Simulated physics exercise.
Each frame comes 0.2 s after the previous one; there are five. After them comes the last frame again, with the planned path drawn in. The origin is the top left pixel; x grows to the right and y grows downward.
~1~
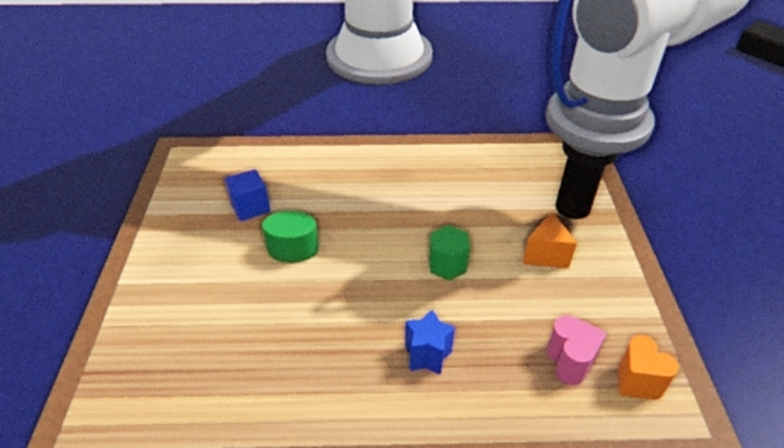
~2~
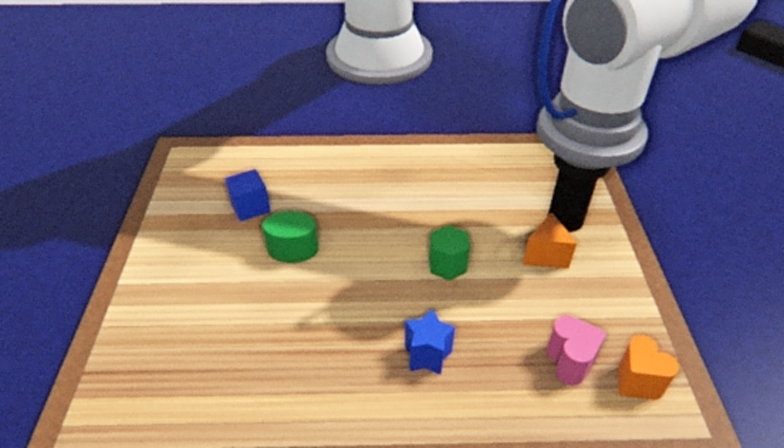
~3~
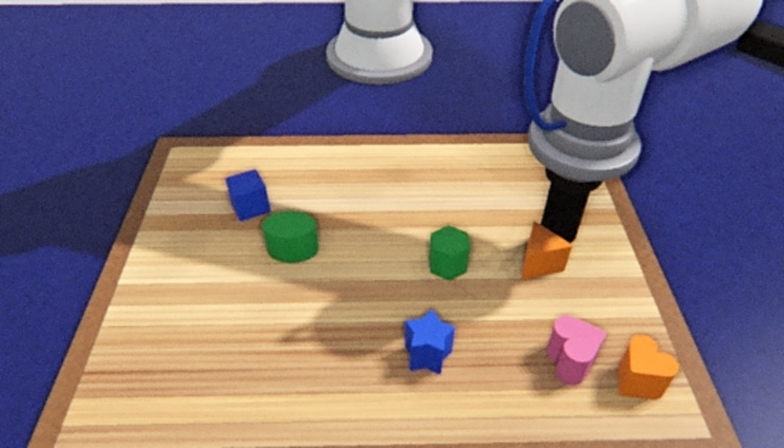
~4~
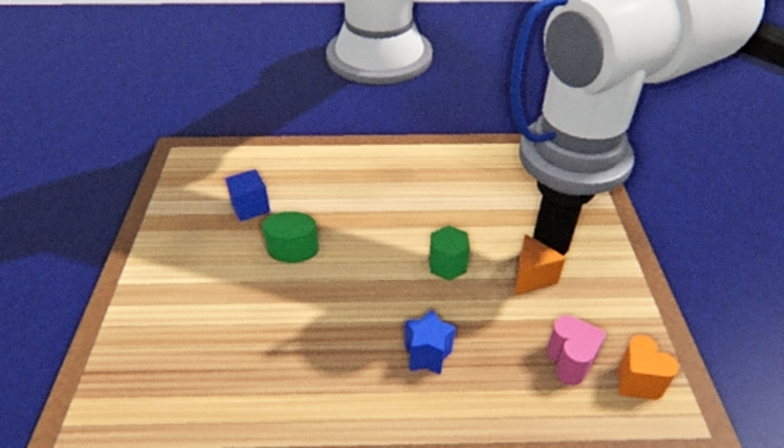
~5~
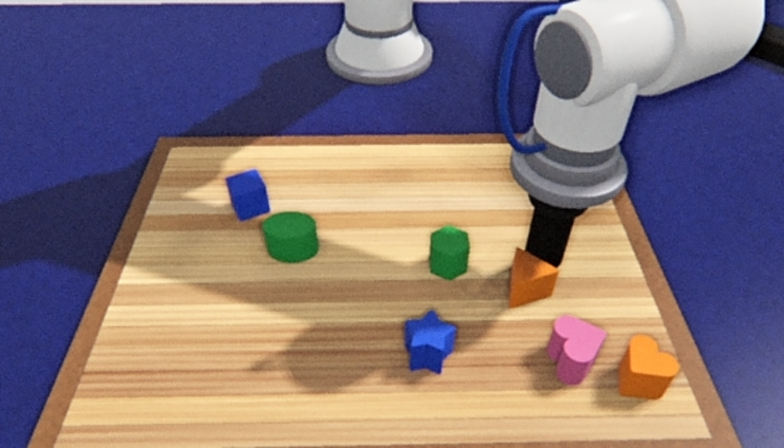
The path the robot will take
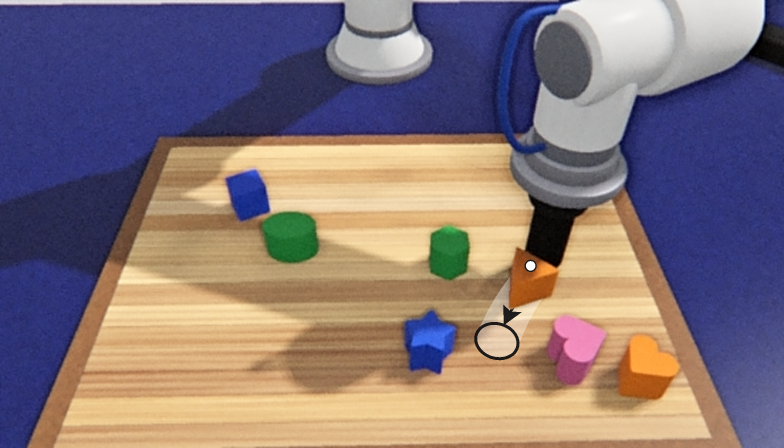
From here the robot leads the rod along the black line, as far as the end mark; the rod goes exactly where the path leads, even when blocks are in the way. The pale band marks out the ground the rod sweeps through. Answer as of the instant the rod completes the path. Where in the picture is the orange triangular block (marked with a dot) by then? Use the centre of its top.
Answer: (485, 343).
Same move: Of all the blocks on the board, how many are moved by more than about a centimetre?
One block shifts.
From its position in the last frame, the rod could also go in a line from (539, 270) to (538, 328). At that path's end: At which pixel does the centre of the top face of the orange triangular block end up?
Most likely (511, 315).
Path on the board, from (539, 270) via (524, 291) and (509, 314), ending at (497, 341); the dot is on the orange triangular block.
What follows on the original path. One third of the way, rod at (527, 278); orange triangular block at (515, 289).
Two thirds of the way, rod at (512, 302); orange triangular block at (500, 315).
At the end, rod at (500, 328); orange triangular block at (485, 343); pink heart in place.
